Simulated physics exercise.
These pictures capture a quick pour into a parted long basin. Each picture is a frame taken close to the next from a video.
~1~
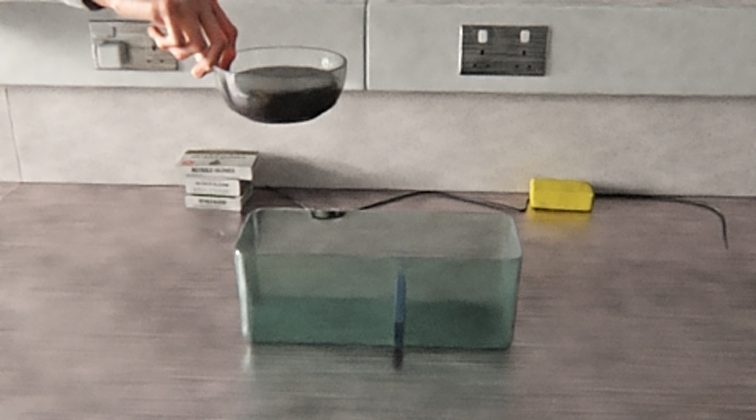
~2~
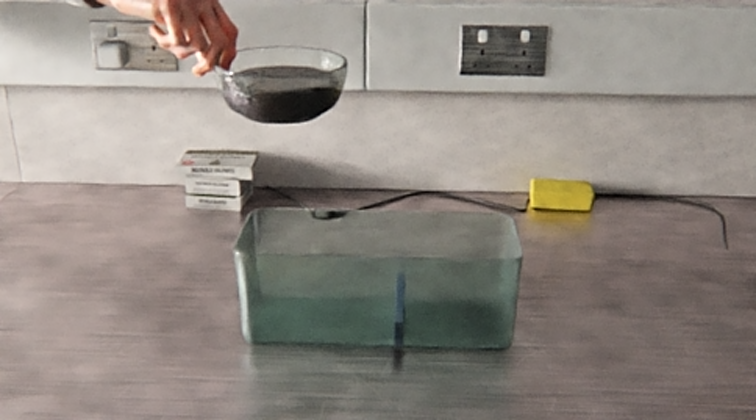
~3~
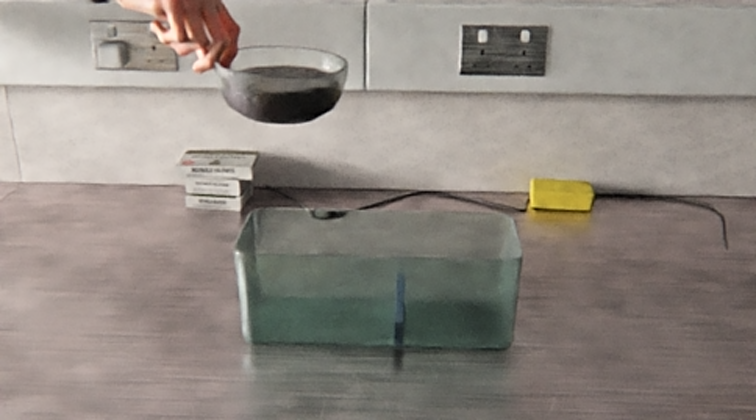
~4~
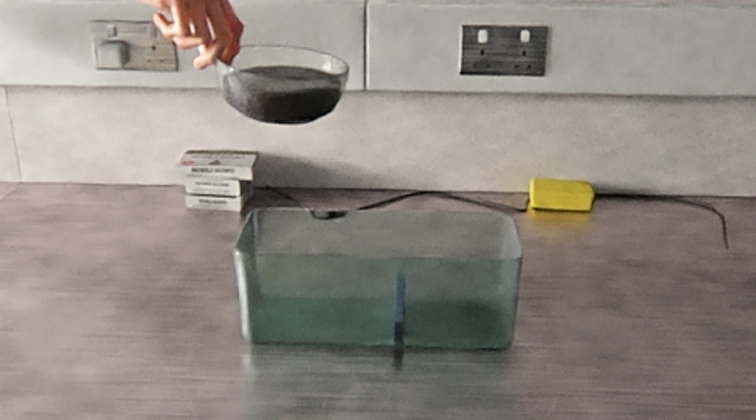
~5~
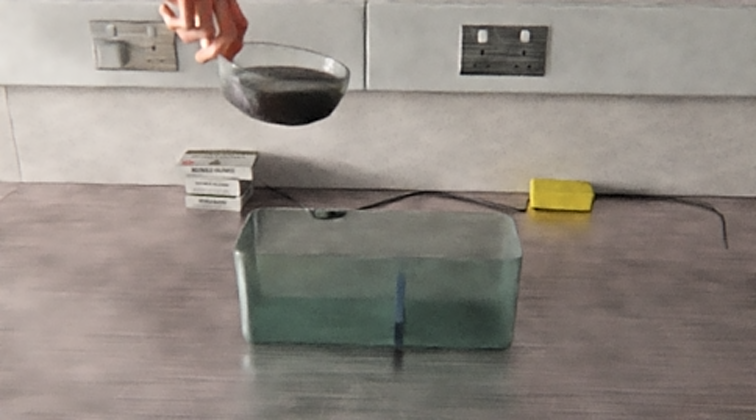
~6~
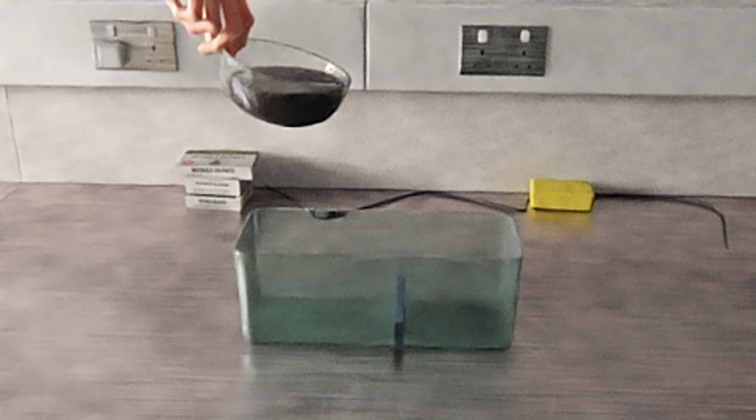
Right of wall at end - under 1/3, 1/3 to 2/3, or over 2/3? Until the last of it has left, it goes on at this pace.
Most likely the amount right of the wall will lie in the middle range, one third to two thirds.
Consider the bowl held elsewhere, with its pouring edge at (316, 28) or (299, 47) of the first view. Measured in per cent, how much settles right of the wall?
Close to 15 % for the first start and close to 10 % for the second.
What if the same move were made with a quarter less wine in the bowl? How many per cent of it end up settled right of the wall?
Roughly 30 in a hundred.
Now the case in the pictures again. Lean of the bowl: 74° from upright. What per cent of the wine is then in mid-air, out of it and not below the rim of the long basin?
About 55 per cent.
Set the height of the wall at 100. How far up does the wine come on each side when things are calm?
The left reads 30 in a hundred and the right 30 in a hundred.
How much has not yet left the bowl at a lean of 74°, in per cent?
35 per cent, roughly.
A moment on, the bowl is tipped part way and 35 per cent is still to pour, 6 is left of the wall and 4 right of it.
Next, the bowl is tipped on its side and 4 per cent is still to pour, 43 is left of the wall and 42 right of it.
Then the bowl is tipped on its side and 0 per cent is still to pour, 57 is left of the wall and 41 right of it.
Later the bowl is tipped on its side and 0 per cent is still to pour, 57 is left of the wall and 42 right of it.
At rest 57 per cent lies left of the wall, 42 right of it and 1 outside.
